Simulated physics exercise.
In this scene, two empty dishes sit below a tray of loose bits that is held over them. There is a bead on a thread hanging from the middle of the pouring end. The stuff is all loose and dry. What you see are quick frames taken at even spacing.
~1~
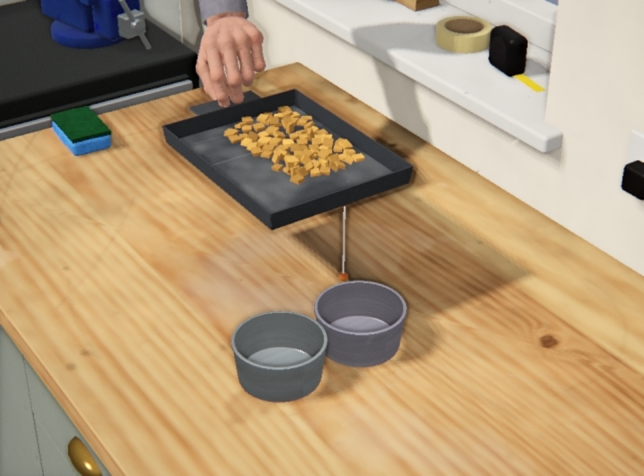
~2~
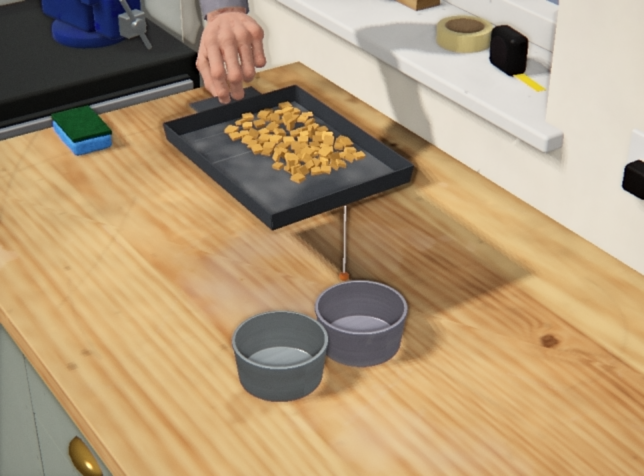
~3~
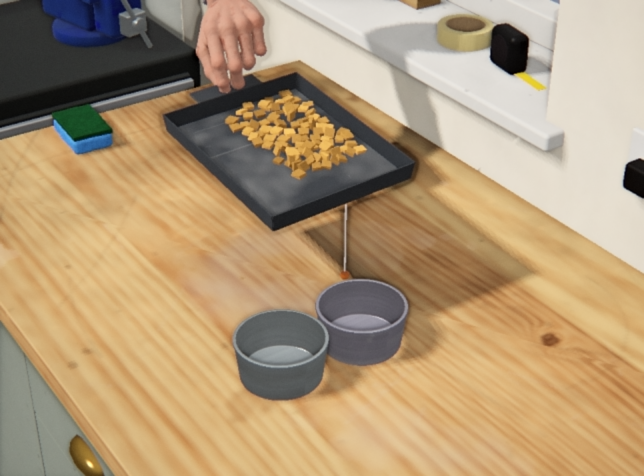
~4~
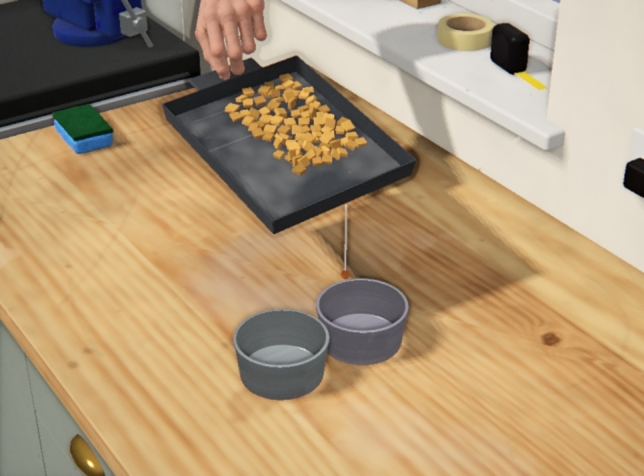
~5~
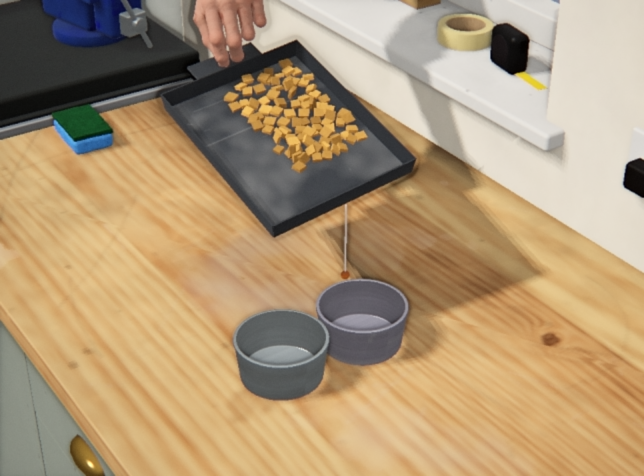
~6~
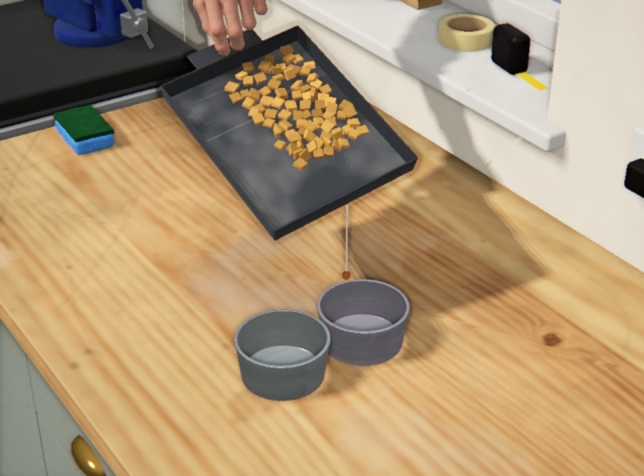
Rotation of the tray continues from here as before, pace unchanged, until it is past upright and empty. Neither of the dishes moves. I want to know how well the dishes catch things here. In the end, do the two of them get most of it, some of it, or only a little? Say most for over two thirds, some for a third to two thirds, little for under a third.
They get some of it.
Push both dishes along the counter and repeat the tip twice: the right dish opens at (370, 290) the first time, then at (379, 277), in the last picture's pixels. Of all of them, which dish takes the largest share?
For the first try I'd say the dish over on the left, and for the second, the dish over on the left.
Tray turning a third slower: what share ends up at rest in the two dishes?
Result: About 60 per cent.
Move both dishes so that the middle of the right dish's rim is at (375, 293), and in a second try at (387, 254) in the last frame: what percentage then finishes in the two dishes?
You'd get 80 in a hundred first and 30 in a hundred after that.
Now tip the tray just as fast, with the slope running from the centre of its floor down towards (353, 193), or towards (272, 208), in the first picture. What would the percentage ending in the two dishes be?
The first try gives close to 30 percent; the next gives 30 percent.
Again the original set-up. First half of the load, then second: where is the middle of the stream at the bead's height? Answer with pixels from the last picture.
Initially about (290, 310); subsequently about (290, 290).
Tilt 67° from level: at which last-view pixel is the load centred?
I'd put the middle of the pieces at roughly (294, 205).
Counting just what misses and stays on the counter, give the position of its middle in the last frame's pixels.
Estimate: Around (288, 331).
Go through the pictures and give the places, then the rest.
In the first picture, corners of the pouring end at (271, 212) and (410, 166), level; middle of the load at (302, 143), cereal squares; left dish at (305, 378); right dish at (386, 344); bead on its thread at (343, 277).
In the second picture, corners of the pouring end at (272, 213) and (410, 165), level; middle of the load at (303, 140).
In the third picture, corners of the pouring end at (273, 214) and (411, 162), tipped barely, lowest at the left corner; middle of the load at (304, 132).
In the fourth picture, corners of the pouring end at (274, 218) and (412, 159), tipped a little, lowest at the left corner; middle of the load at (304, 122).
In the fifth picture, corners of the pouring end at (274, 223) and (413, 158), tipped clearly, lowest at the left corner; middle of the load at (304, 114).
In the sixth picture, corners of the pouring end at (275, 228) and (414, 157), tipped clearly, lowest at the left corner; middle of the load at (305, 106); left dish at (308, 377); right dish at (389, 342).
Soon after the last picture, tray tipped steeply; nearly all on the tray; a stray few in the air.
A little later, tray tipped past a quarter turn; about half on the tray; about a third in the left dish; a stray few in the right dish; a small part outside both; a small part in the air.
Later still, tray tipped past a quarter turn; about half in the left dish; a small part in the right dish; about half outside both.
At rest, tray tipped past a quarter turn; about a third in the left dish; a small part in the right dish; about half outside both.
